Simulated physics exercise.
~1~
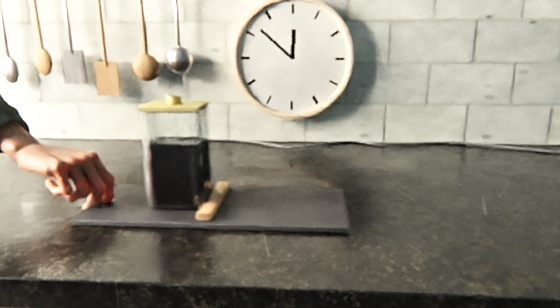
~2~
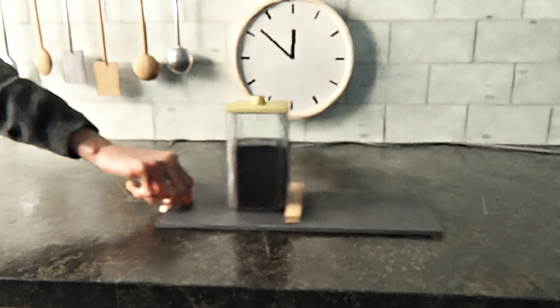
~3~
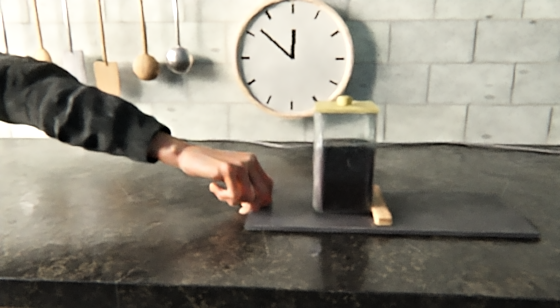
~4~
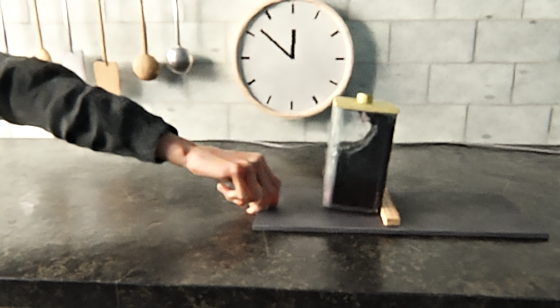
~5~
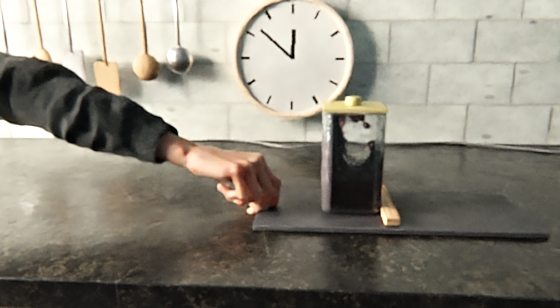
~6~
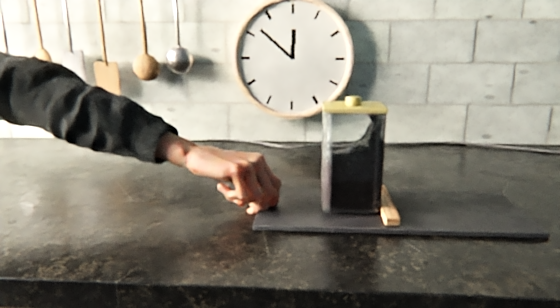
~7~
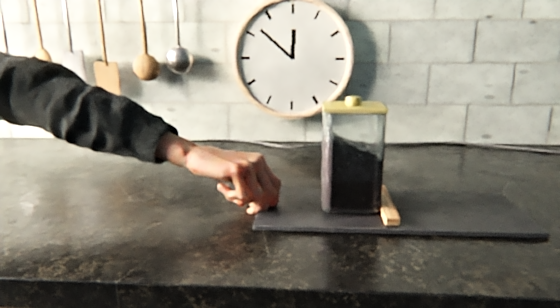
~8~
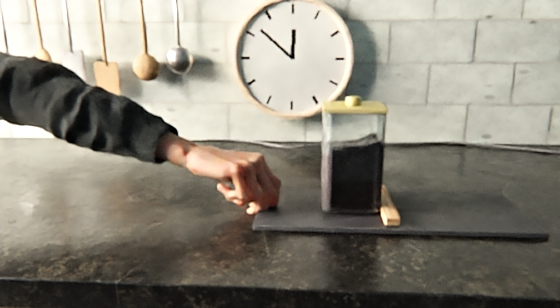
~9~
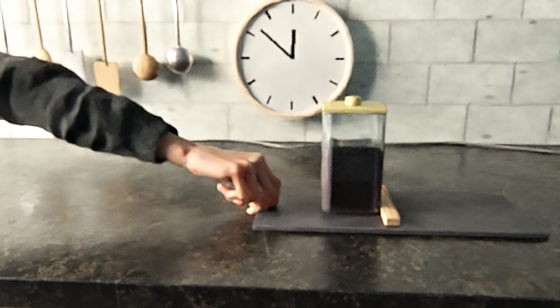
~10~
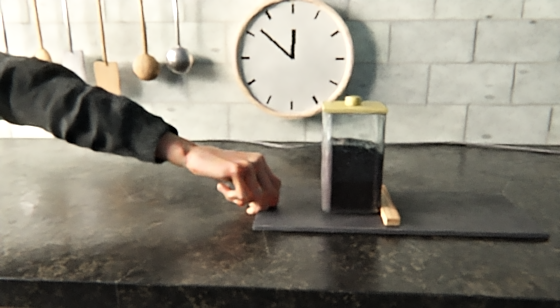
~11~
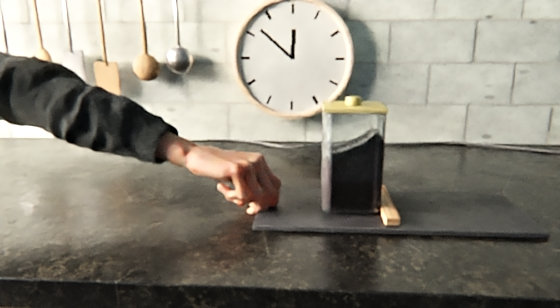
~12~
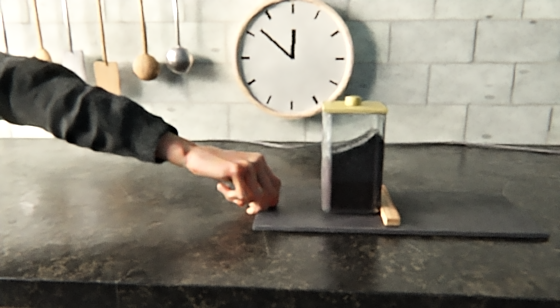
A square bottle slides right on a hand-moved board, tips at the stop, and settles upright.
